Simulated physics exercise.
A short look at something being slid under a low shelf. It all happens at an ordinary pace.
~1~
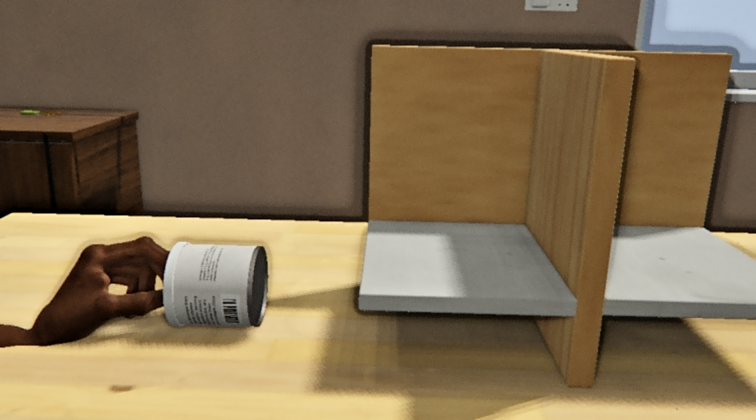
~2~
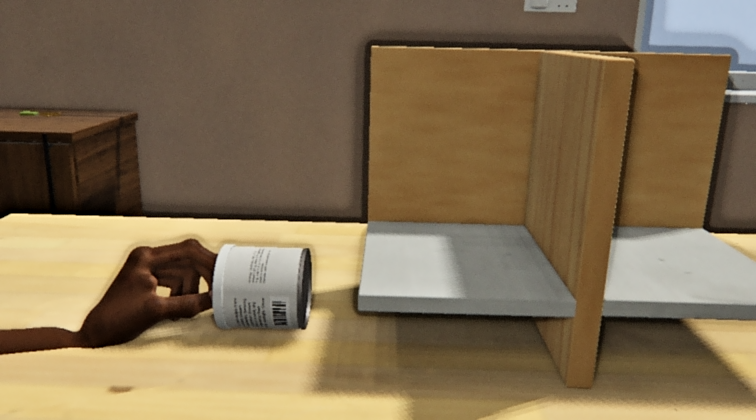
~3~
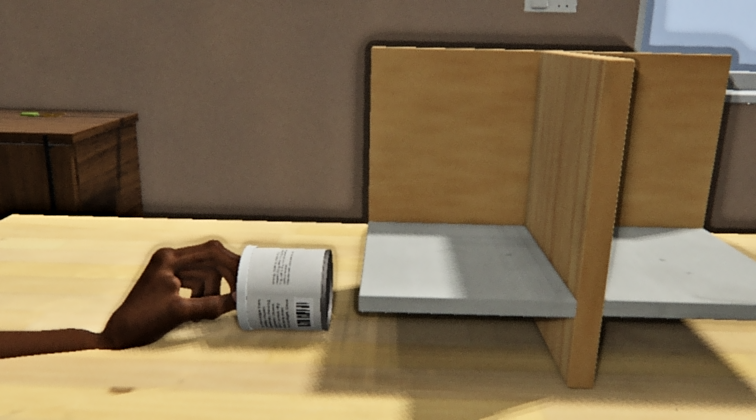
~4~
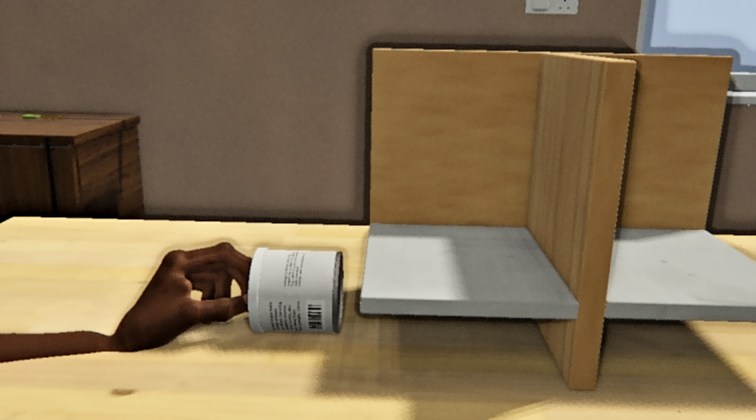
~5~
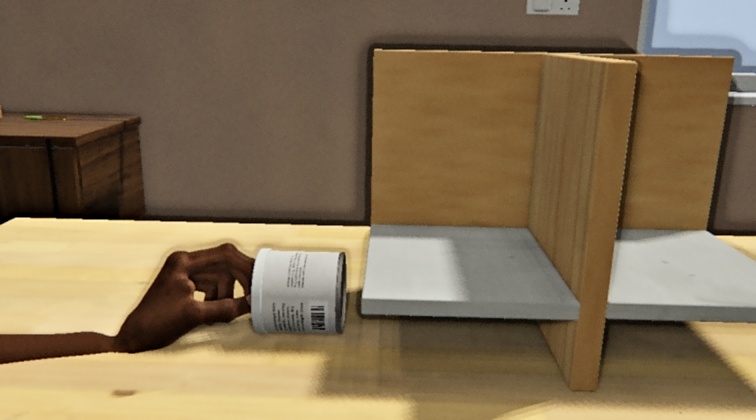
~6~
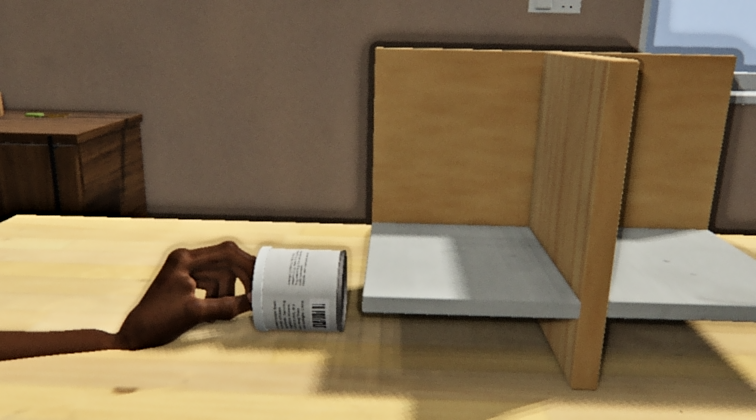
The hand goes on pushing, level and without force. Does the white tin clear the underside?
Here the white tin is too tall.
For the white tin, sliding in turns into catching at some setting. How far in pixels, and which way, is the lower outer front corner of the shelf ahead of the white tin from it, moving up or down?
Some 20 pixels, up.
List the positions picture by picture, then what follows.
Hand sliding it forward; white tin (219, 286); shelf (563, 200), in the first picture.
Hand sliding it forward; white tin (265, 288); shelf (562, 200), in the second picture.
Hand sliding it forward; white tin (288, 289); shelf (563, 201), in the third picture.
Hand sliding it forward; white tin (299, 291); shelf (564, 202), in the fourth picture.
Hand sliding it forward; white tin (302, 292); shelf (565, 203), in the fifth picture.
Hand sliding it forward; white tin (303, 290); shelf (567, 202), in the sixth picture.
Then, 0.18 s on from there, white tin sliding up to the opening near (310, 290).
Then, 0.24 s on from there, white tin sliding up to the opening near (322, 291).
Then, 0.76 s on from there, white tin stopped at the opening near (325, 291).
In the end, the white tin stops at the shelf, near (325, 291).
